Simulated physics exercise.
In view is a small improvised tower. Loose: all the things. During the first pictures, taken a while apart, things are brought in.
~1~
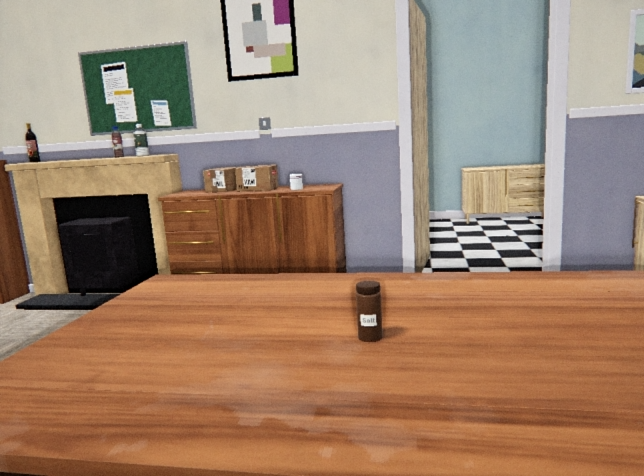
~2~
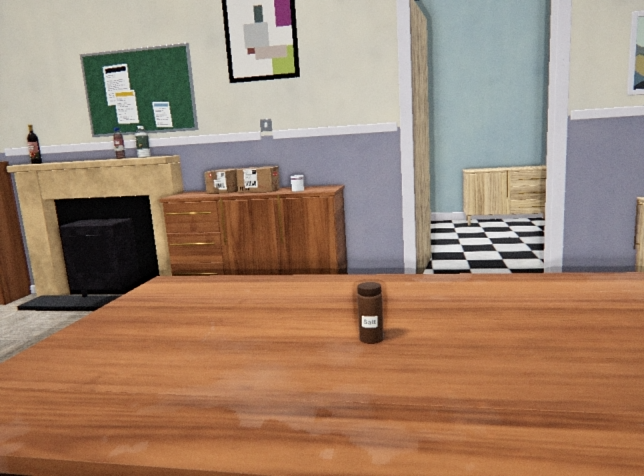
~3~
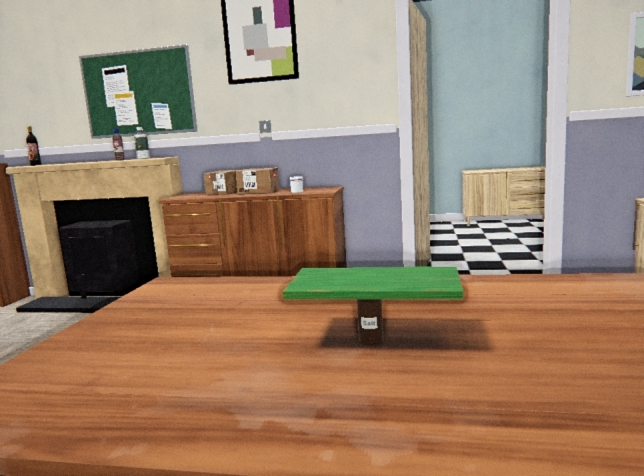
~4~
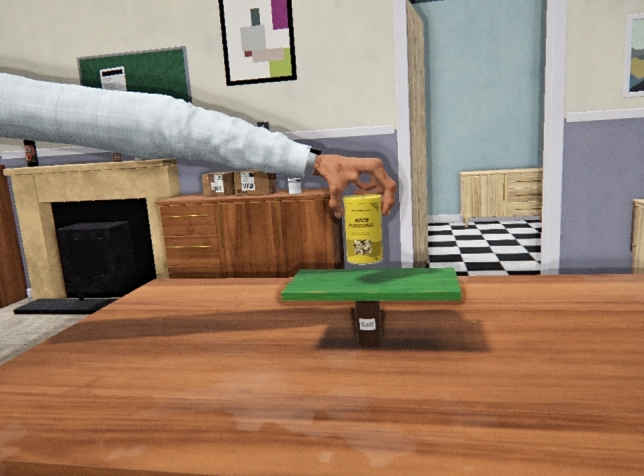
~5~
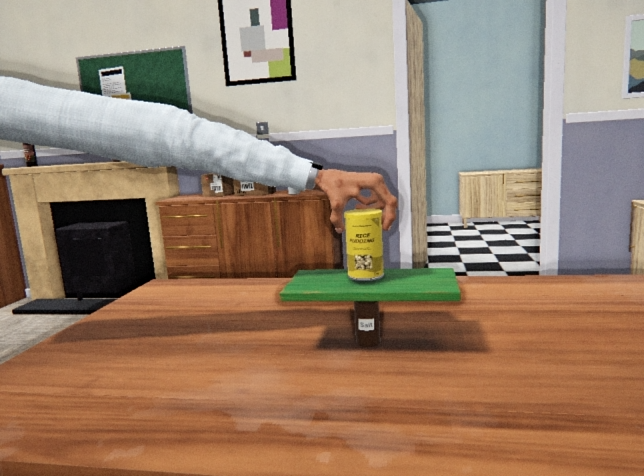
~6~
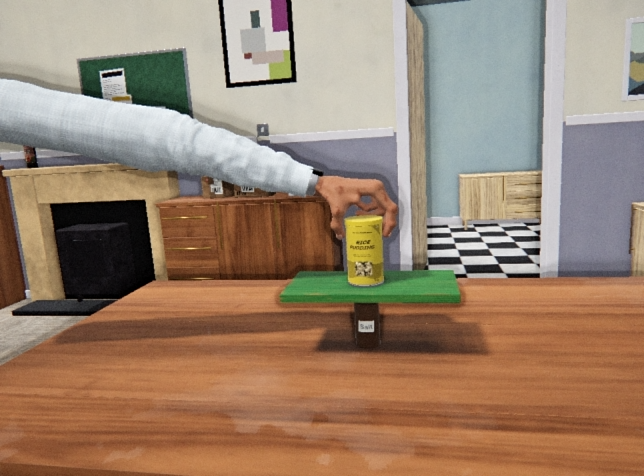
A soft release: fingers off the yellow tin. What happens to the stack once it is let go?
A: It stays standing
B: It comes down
Answer: A.
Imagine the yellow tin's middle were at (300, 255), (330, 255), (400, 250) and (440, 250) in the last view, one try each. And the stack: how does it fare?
Topples, stands firm, topples, topples.
Then, 0.70 s after the last picture, nothing has stirred.
Then, 1.70 s after the last picture, yellow tin resting near (365, 251).
At rest, all 3 in place. Seen from the same camera at the end, yellow tin near (365, 251). The stack stays up.
